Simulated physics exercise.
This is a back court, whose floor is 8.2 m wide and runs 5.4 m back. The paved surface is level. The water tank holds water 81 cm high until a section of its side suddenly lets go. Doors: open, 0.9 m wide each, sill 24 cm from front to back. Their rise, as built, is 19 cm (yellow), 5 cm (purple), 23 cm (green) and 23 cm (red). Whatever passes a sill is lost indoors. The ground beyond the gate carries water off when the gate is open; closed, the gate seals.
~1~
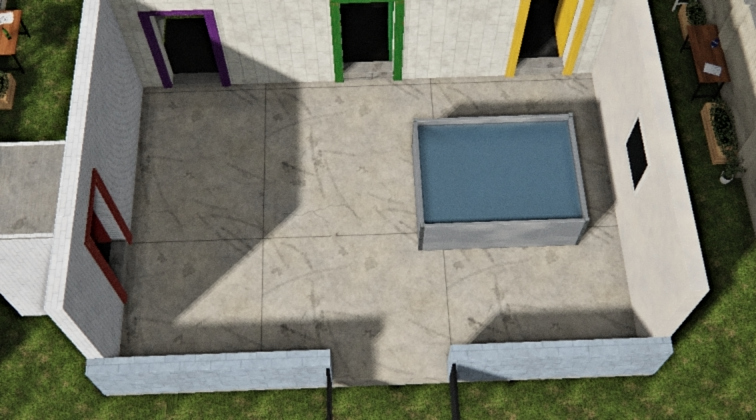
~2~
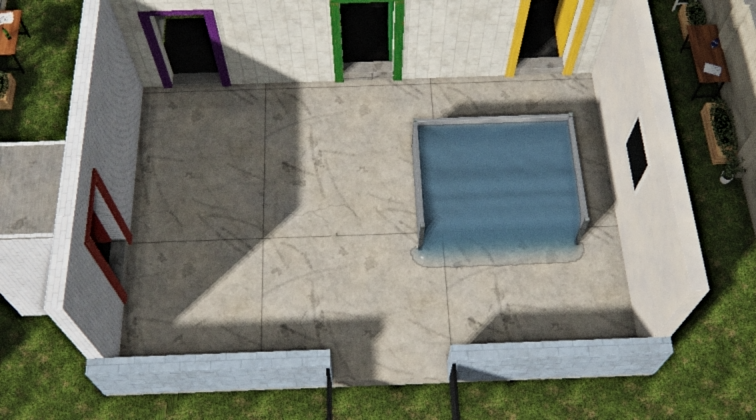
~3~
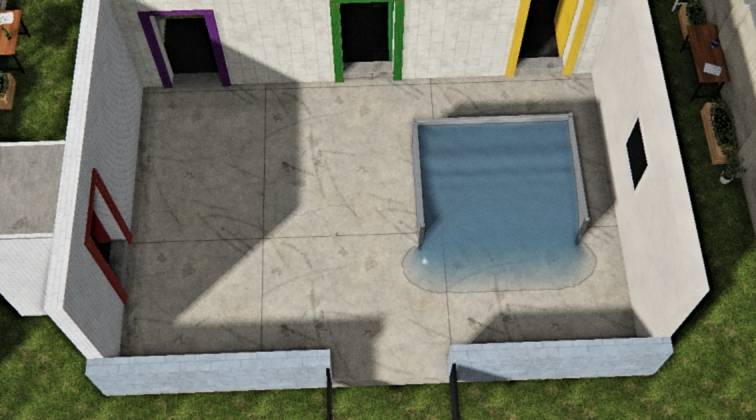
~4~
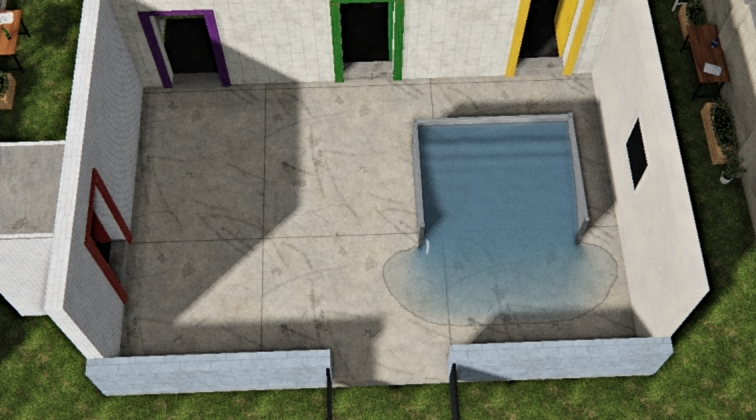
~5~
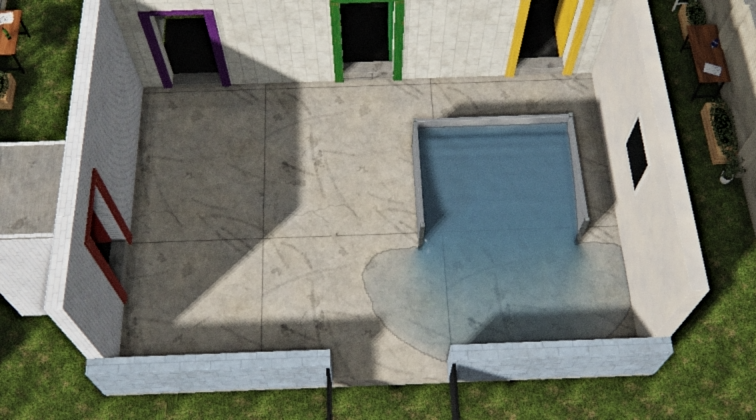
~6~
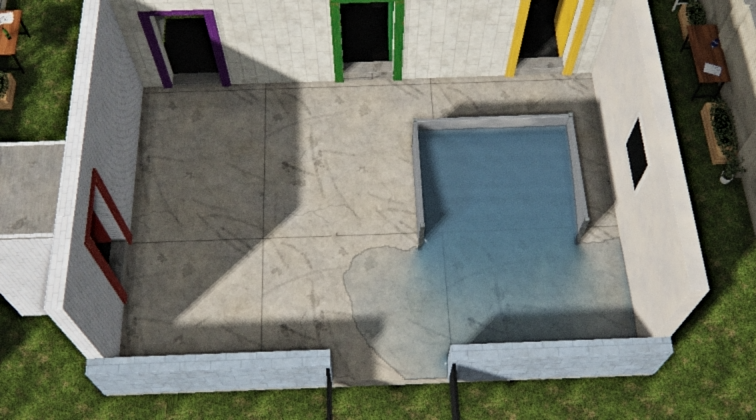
A water tank's front side opens and its water spreads forward across the paved floor.
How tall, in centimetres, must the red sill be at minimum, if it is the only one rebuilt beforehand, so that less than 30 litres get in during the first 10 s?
It needs to be at least 8.5 cm tall.
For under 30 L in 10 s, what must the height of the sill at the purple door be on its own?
I'd raise purple to close to 8.5 cm.
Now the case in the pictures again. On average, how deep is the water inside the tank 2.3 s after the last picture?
About 15 cm.
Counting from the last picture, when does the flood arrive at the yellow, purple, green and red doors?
Yellow = 2.4 s, purple = 5.0 s, green = 4.0 s, red = 2.8 s.
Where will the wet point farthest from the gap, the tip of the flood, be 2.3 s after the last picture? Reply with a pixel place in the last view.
Look about (142, 373) in the last picture.
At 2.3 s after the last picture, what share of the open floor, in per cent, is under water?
I'd say near 40 percent is wet.
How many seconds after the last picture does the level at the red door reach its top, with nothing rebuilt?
At about 4.5 s.
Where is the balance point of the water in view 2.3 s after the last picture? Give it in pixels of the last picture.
I'd put it close to (499, 271).
Then, 0.7 s after the last picture water covers 25 % of the floor, deepest (63 cm) near (635, 354); it has not reached the red door.
Then, 2.3 s after the last picture water covers 40 % of the floor, deepest (34 cm) near (623, 355); it has not reached the red door.
Then, 9.3 s after the last picture water covers 90 % of the floor, deepest (14 cm) near (144, 209); 7 cm at the red door, 0 litres in over its 23 cm sill.
At the red door as built, the water peaked near 15 cm, 4.5 s after the last picture.
With a sill of 7.5 cm, 43 litres would have come in within the 10 s; with 10 cm, 16 litres. So under 30 litres takes about 8.5 cm.
